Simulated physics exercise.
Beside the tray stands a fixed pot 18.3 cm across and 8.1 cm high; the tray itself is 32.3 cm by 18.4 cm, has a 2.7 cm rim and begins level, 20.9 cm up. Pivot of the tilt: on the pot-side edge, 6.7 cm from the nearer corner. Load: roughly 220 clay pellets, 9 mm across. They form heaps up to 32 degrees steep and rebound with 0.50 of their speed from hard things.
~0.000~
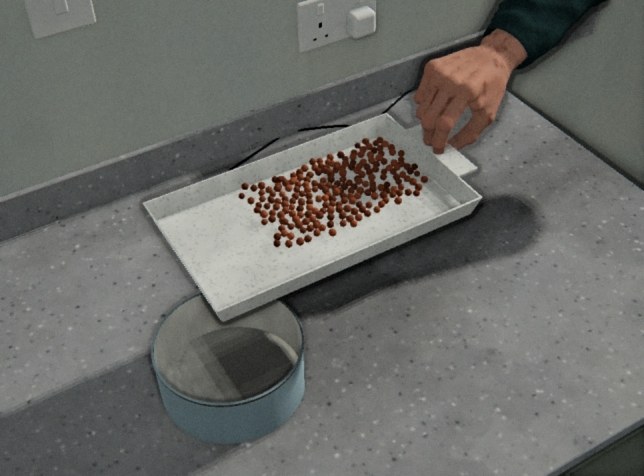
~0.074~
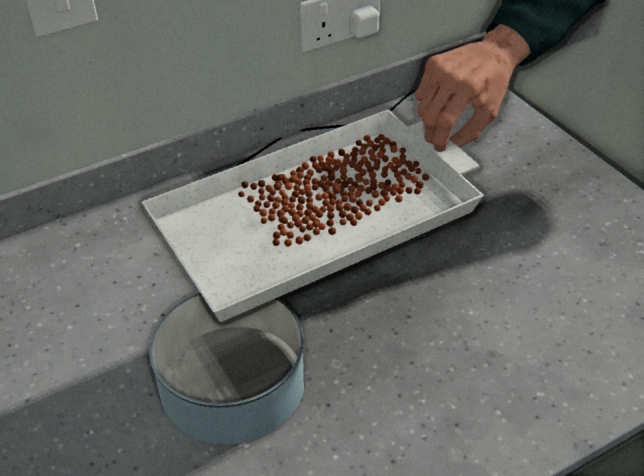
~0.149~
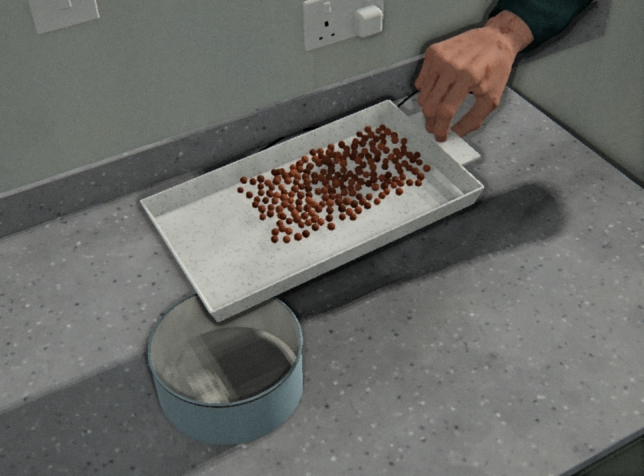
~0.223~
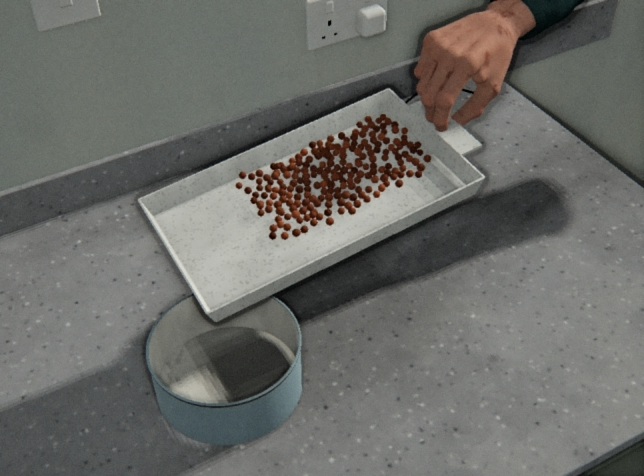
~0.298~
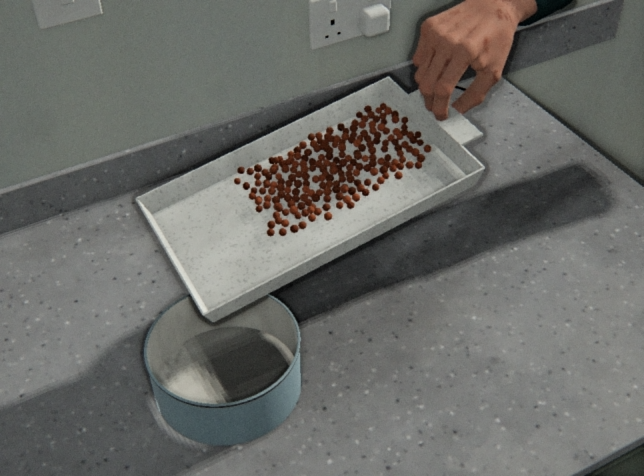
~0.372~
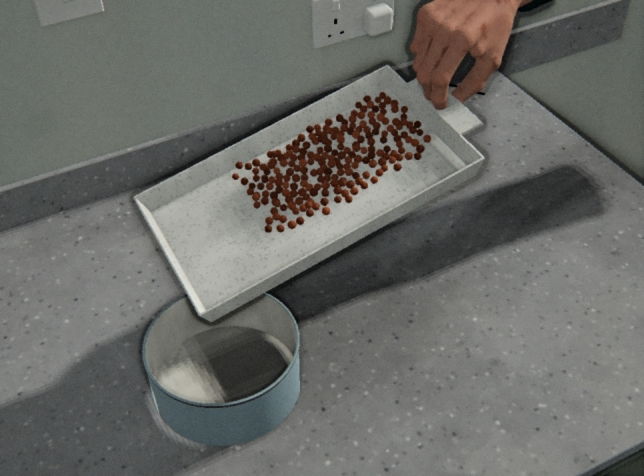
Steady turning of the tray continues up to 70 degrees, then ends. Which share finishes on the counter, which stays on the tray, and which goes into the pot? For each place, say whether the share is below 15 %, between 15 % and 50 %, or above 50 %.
Counter: Below 15 %; tray: Above 50 %; pot: Below 15 %.
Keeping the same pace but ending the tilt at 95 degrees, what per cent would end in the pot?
In that case some 10 per cent.
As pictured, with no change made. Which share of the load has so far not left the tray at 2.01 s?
About 100 per cent.
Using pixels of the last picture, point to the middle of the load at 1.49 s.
The middle of the load should be at about (186, 242) by then.
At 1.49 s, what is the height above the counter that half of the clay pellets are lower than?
The halfway line is at about 24 cm.
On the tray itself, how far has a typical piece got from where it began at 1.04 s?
It has moved some 17 cm from its start.
Then, at 1.04 s, tilt 39 degrees; the tray holds 100 %, the pot 0 %.
After 1.49 s, tilt 58 degrees; the tray holds 100 %, the pot 0 %.
Then, at 2.01 s, tilt 70 degrees; the tray holds 100 %, the pot 0 %.
By 2.3 s all is still; counter 0 %, tray 100 %, pot 0 %.
